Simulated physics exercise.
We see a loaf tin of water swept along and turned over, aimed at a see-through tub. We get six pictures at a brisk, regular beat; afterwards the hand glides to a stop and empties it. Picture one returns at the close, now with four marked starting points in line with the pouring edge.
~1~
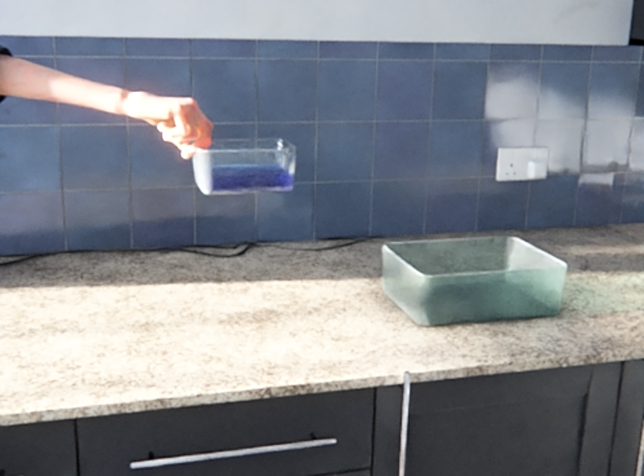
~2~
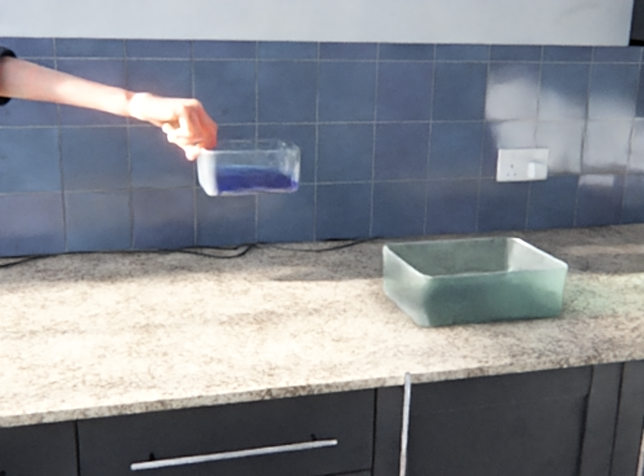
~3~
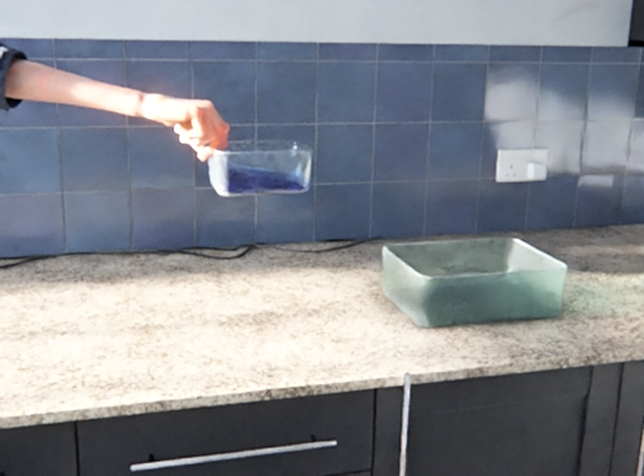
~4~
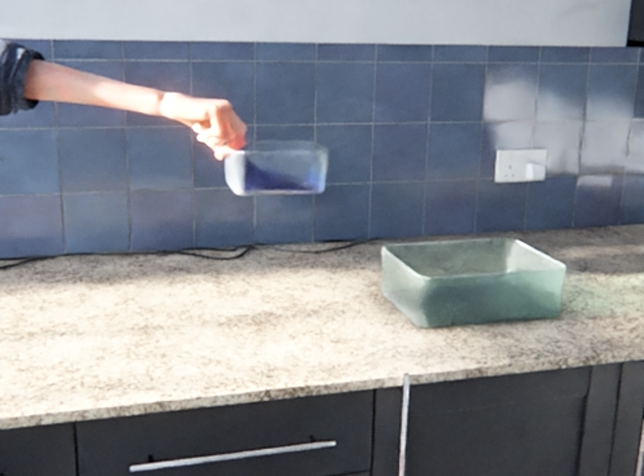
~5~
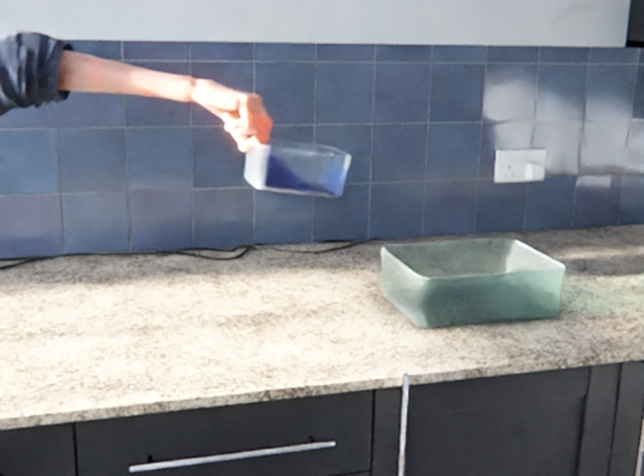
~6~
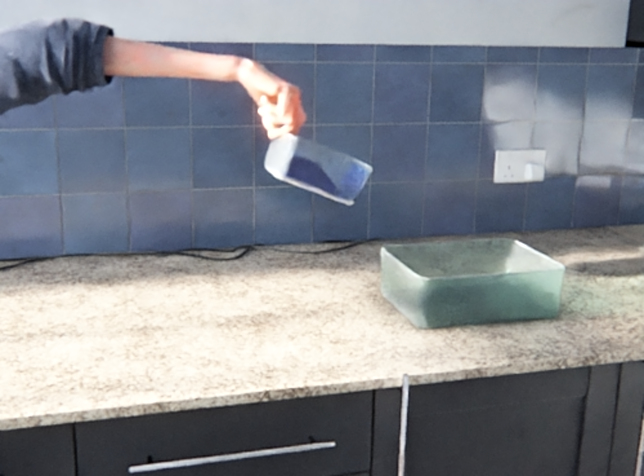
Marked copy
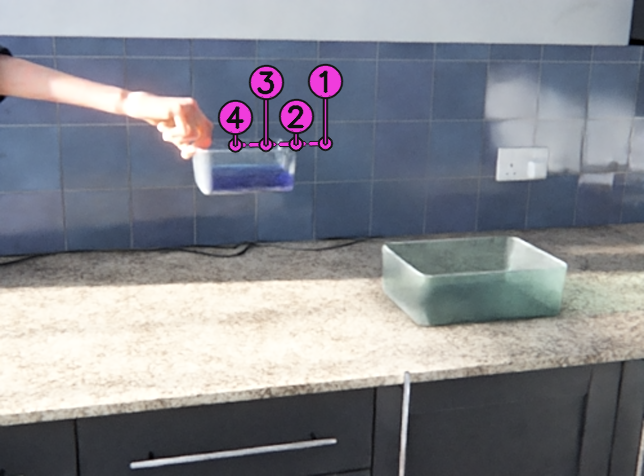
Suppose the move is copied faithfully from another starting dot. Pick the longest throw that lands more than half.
4 is the one.
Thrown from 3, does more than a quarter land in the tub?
Yes.
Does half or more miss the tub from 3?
No, that is safe.
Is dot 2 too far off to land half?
No, that is safe.
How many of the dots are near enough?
All four.
On the marked copy, 1 at (325, 143); 2 at (296, 144); 3 at (266, 144); 4 at (235, 145).
For dot 1, about 79 % lands in the tub, 2 % falls short and 19 % goes beside or beyond.
For dot 2, about 74 % lands in the tub, 13 % falls short and 13 % goes beside or beyond.
For dot 3, about 77 % lands in the tub, 16 % falls short and 7 % goes beside or beyond.
For dot 4, about 67 % lands in the tub, 24 % falls short and 9 % goes beside or beyond.
